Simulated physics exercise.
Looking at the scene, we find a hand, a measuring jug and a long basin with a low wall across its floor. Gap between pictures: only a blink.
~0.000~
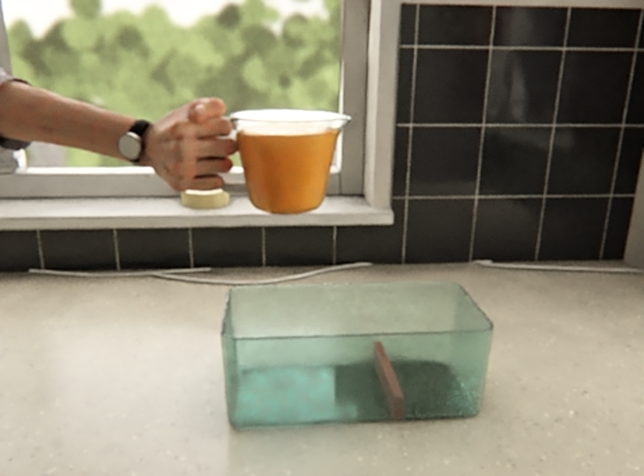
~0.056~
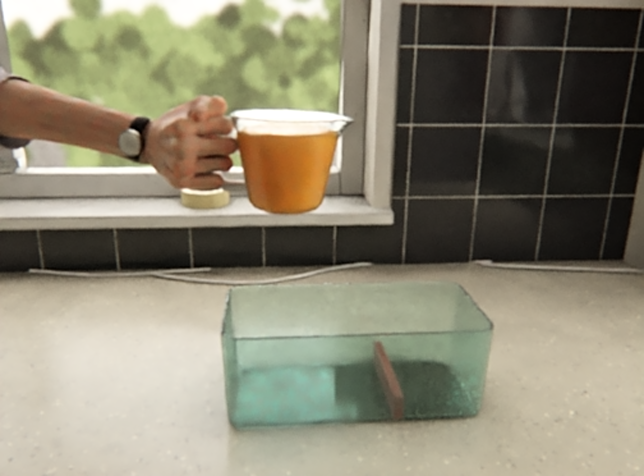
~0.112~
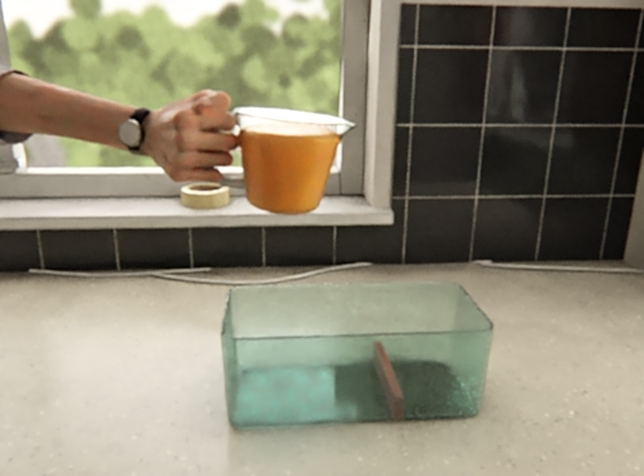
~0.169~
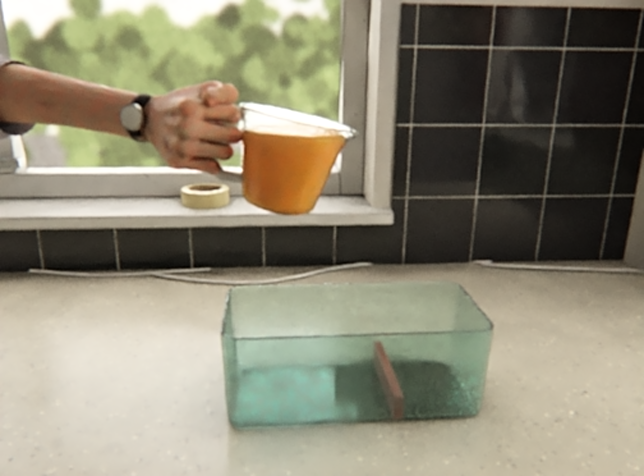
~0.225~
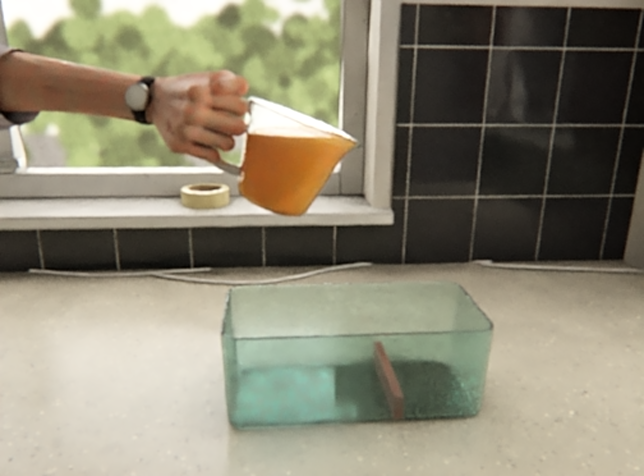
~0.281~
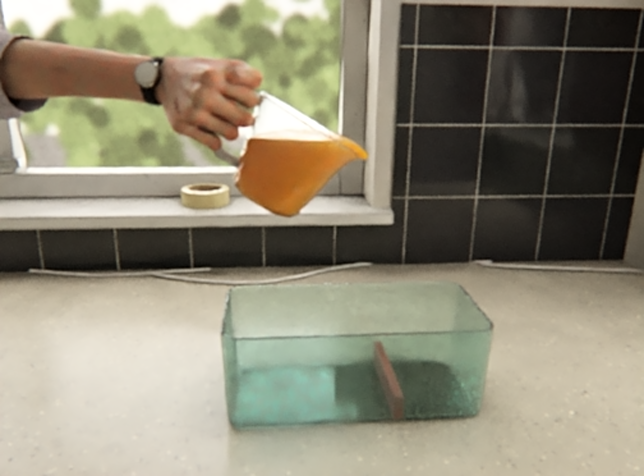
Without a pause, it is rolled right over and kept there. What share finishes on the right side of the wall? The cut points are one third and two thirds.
The share right of the wall is between one third and two thirds.
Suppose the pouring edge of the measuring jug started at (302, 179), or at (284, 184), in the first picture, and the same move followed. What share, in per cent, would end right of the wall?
First try: About 15 %; second try: About 15 %.
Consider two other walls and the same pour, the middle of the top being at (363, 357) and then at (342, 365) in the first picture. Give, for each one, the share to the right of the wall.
About 90 per cent, then about 90 per cent.
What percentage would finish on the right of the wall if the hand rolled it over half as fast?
Roughly 65 per cent ends up there.
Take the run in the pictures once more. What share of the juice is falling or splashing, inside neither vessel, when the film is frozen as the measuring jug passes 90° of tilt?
Share out of both vessels: Approx. 35 %.
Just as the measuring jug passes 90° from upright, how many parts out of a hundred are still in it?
Remaining share, estimated: 40 %.
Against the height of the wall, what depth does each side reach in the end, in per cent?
I'd say close to 30 per cent on the left side and 90 on the right.
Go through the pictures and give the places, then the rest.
In the first frame, it leans 0°; its right rim is at (352, 117); the juice meets the walls at (236, 129) and (336, 129); the long basin's rim runs from (225, 312) to (475, 305); the wall's top is at (387, 368).
In the second frame, it leans 1°; its right rim is at (353, 119); the juice meets the walls at (237, 128) and (337, 130).
In the third frame, it leans 5°; its right rim is at (356, 124); the juice meets the walls at (241, 127) and (340, 132).
In the fourth frame, it leans 12°; its right rim is at (359, 132); the juice meets the walls at (244, 128) and (344, 134).
In the fifth frame, it leans 21°; its right rim is at (362, 144); the juice meets the walls at (247, 132) and (354, 138).
In the sixth frame, it leans 31°; its right rim is at (364, 157); the juice meets the walls at (247, 140) and (359, 148); 3 per cent is over the edge.
A moment on, the measuring jug is tipped on its side and 42 per cent is still to pour, 0 is left of the wall and 22 right of it.
Next, the measuring jug is tipped right over and 4 per cent is still to pour, 22 is left of the wall and 59 right of it.
Then the measuring jug is tipped right over and 0 per cent is still to pour, 37 is left of the wall and 59 right of it.
Later the measuring jug is tipped right over and 0 per cent is still to pour, 40 is left of the wall and 57 right of it.
At rest 40 per cent lies left of the wall, 57 right of it and 3 outside.
